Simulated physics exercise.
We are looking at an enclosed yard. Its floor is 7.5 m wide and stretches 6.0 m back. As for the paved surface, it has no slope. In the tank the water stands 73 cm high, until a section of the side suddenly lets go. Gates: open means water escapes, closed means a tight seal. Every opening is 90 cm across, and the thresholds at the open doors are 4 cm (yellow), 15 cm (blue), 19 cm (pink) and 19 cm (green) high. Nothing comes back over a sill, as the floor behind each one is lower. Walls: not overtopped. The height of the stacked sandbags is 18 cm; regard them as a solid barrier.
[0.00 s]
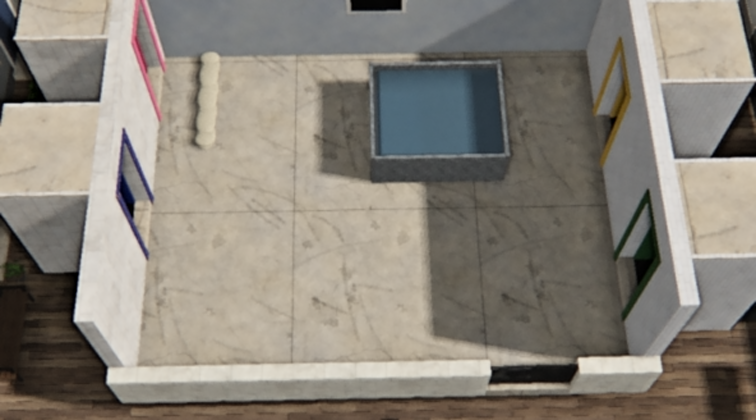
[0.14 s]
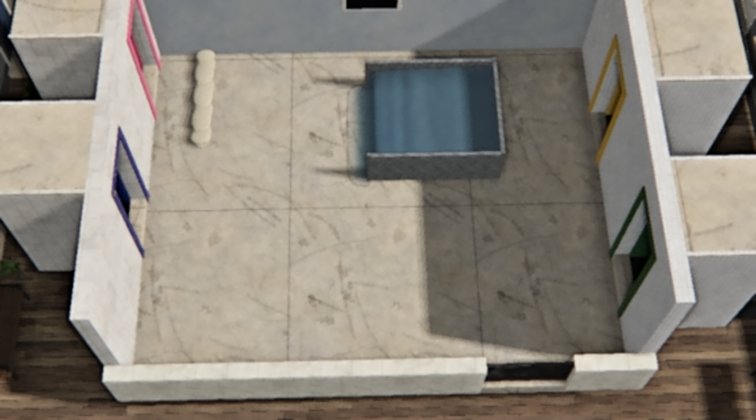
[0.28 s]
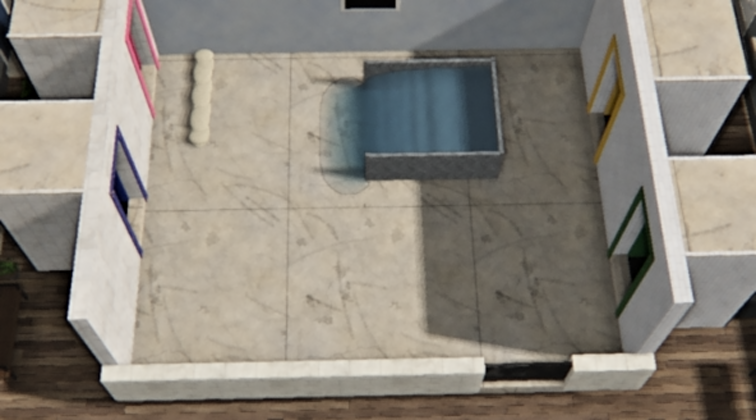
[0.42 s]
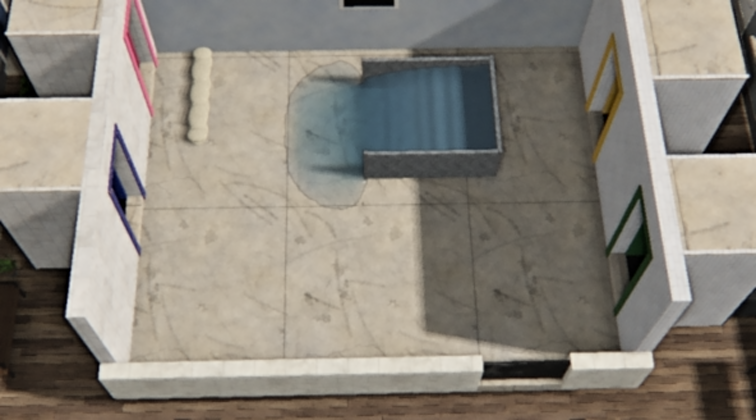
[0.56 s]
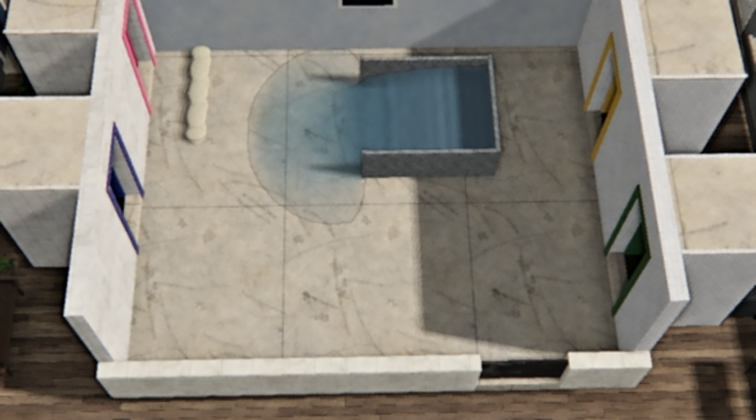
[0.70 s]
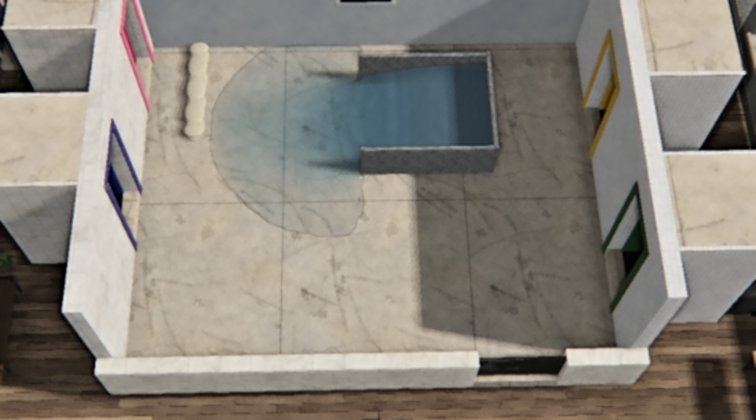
The clip opens on a walled yard with a pale paved floor, coloured surrounds on its side openings, and a grey tank of still blue water. The tank's left side opens and water pours out, spreading leftward in a widening rounded sheet that nears the pale sandbags while the tank's level lowers.
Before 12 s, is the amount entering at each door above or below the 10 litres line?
In the end the yellow door lets in a larger amount than the limit, the blue door lets in a larger amount than the limit, the pink door lets in a larger amount than the limit, the green door lets in a smaller amount than the limit.
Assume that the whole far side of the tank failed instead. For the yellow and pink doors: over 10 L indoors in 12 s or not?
Yellow: Exceeding the limit; pink: Within the limit.
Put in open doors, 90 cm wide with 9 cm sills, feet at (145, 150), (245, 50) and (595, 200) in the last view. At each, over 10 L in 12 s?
Per doorway, in order: Sufficient / sufficient / insufficient.
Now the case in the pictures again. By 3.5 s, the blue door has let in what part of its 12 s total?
Some 80 per cent by then.
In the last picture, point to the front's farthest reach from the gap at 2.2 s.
Somewhere around (128, 339).
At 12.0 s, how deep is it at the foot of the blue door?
Close to 5.0 cm of depth.
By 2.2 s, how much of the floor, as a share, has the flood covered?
Covered: Roughly 40 %.
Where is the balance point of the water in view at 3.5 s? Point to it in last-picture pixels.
The water's centre sits at about (255, 157).
After 1.4 s water covers 35 % of the floor and is deepest (37 cm) near (215, 49); yellow door not reached, blue door 11 cm at the sill, 0 L in, pink door 8 cm at the sill, 0 L in, green door not reached.
After 2.2 s water covers 40 % of the floor and is deepest (36 cm) near (245, 57); yellow door not reached, blue door 25 cm at the sill, 9 L in, pink door 22 cm at the sill, 0 L in, green door not reached.
After 3.5 s water covers 45 % of the floor and is deepest (32 cm) near (126, 361); yellow door not reached, blue door 21 cm at the sill, 48 L in, pink door 27 cm at the sill, 28 L in, green door not reached.
After 7.0 s water covers 85 % of the floor and is deepest (16 cm) near (221, 371); yellow door not reached, blue door 9 cm at the sill, 61 L in, pink door 9 cm at the sill, 41 L in, green door 6 cm at the sill, 0 L in.
After 12.0 s water covers 95 % of the floor and is deepest (12 cm) near (497, 45); yellow door 8 cm at the sill, 27 L in, blue door 5 cm at the sill, 61 L in, pink door 6 cm at the sill, 41 L in, green door 9 cm at the sill, 0 L in.
